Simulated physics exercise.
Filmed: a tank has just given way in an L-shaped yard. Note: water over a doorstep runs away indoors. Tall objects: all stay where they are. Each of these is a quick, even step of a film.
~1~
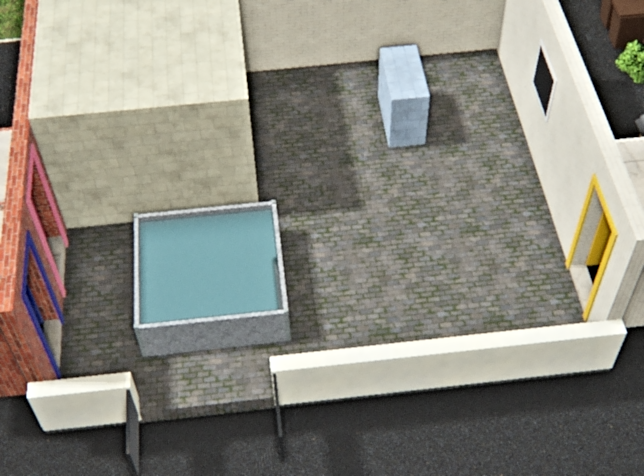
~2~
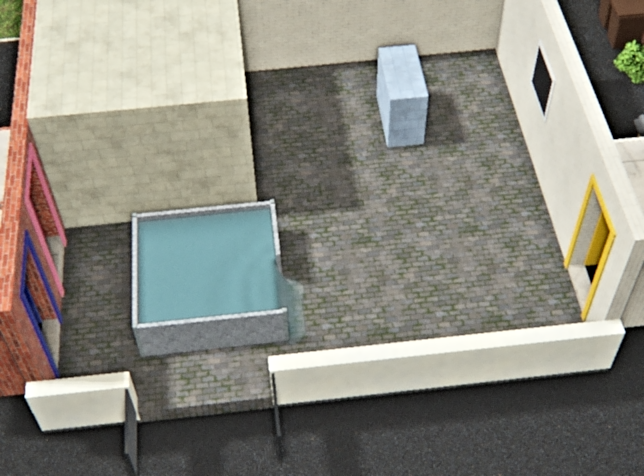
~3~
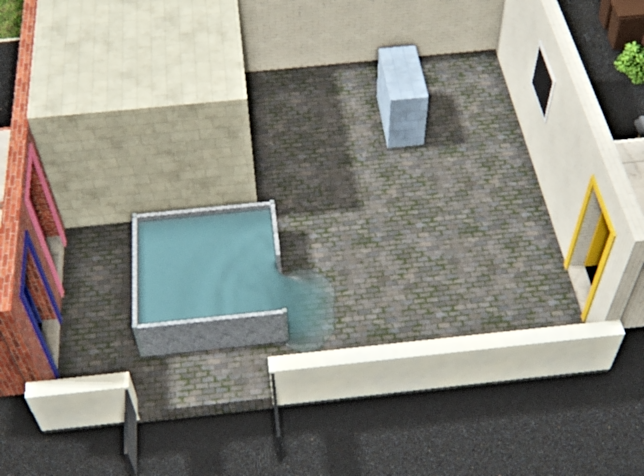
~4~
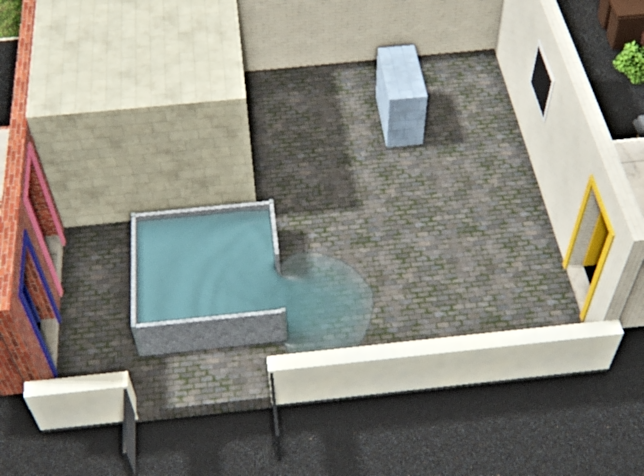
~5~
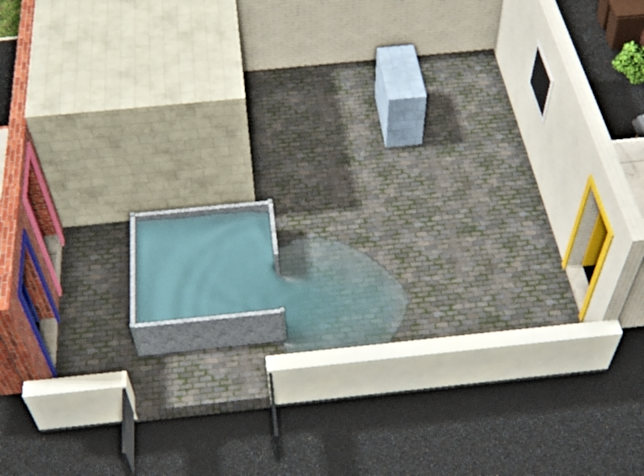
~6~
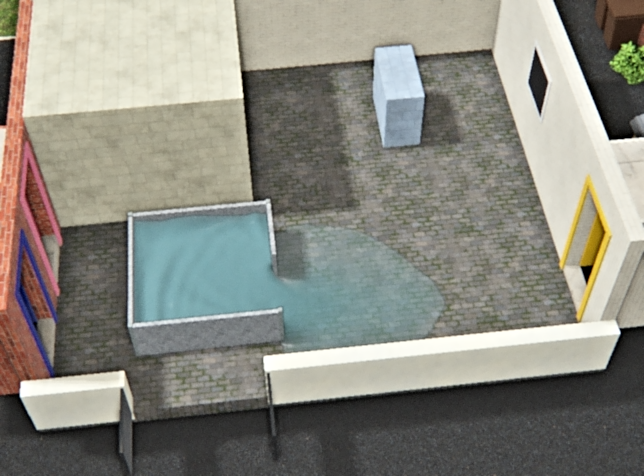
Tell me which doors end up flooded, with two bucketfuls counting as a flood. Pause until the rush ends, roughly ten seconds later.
Here is how it goes: The blue door escapes flooding; the yellow door ends up flooded; the pink door escapes flooding.
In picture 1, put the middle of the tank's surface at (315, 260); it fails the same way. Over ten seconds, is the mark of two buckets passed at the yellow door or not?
As it turns out, the yellow door breaks the limit.
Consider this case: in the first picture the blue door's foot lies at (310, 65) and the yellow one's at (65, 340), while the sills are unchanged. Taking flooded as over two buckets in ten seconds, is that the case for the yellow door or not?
Outcome for the yellow door: Not exceeded.
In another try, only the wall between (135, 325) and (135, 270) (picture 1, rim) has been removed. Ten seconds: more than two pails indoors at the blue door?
The blue one lets more in.
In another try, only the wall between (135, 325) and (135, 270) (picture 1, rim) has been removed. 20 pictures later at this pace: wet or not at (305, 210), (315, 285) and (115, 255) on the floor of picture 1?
Submerged, bone-dry, submerged.
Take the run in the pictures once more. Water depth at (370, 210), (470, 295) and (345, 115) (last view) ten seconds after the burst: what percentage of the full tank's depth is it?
About 6 per cent, then 10 per cent, then 4 per cent.
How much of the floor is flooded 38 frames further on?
I reckon 65 per cent or so.
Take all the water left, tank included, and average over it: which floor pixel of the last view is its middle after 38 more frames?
Near (383, 239) in the last view.
A moment on, water covers 30 % of the floor; the blue door not reached, the yellow door wet at the sill, nothing in, the pink door not reached.
Next, water covers 40 % of the floor; the blue door not reached, the yellow door under two buckets in, the pink door not reached.
Then, water covers 50 % of the floor; the blue door not reached, the yellow door far over two buckets in, the pink door not reached.
Later, water covers 65 % of the floor; the blue door not reached, the yellow door far over two buckets in, the pink door not reached.
In the end, water covers 85 % of the floor; the blue door wet at the sill, nothing in, the yellow door far over two buckets in, the pink door not reached.
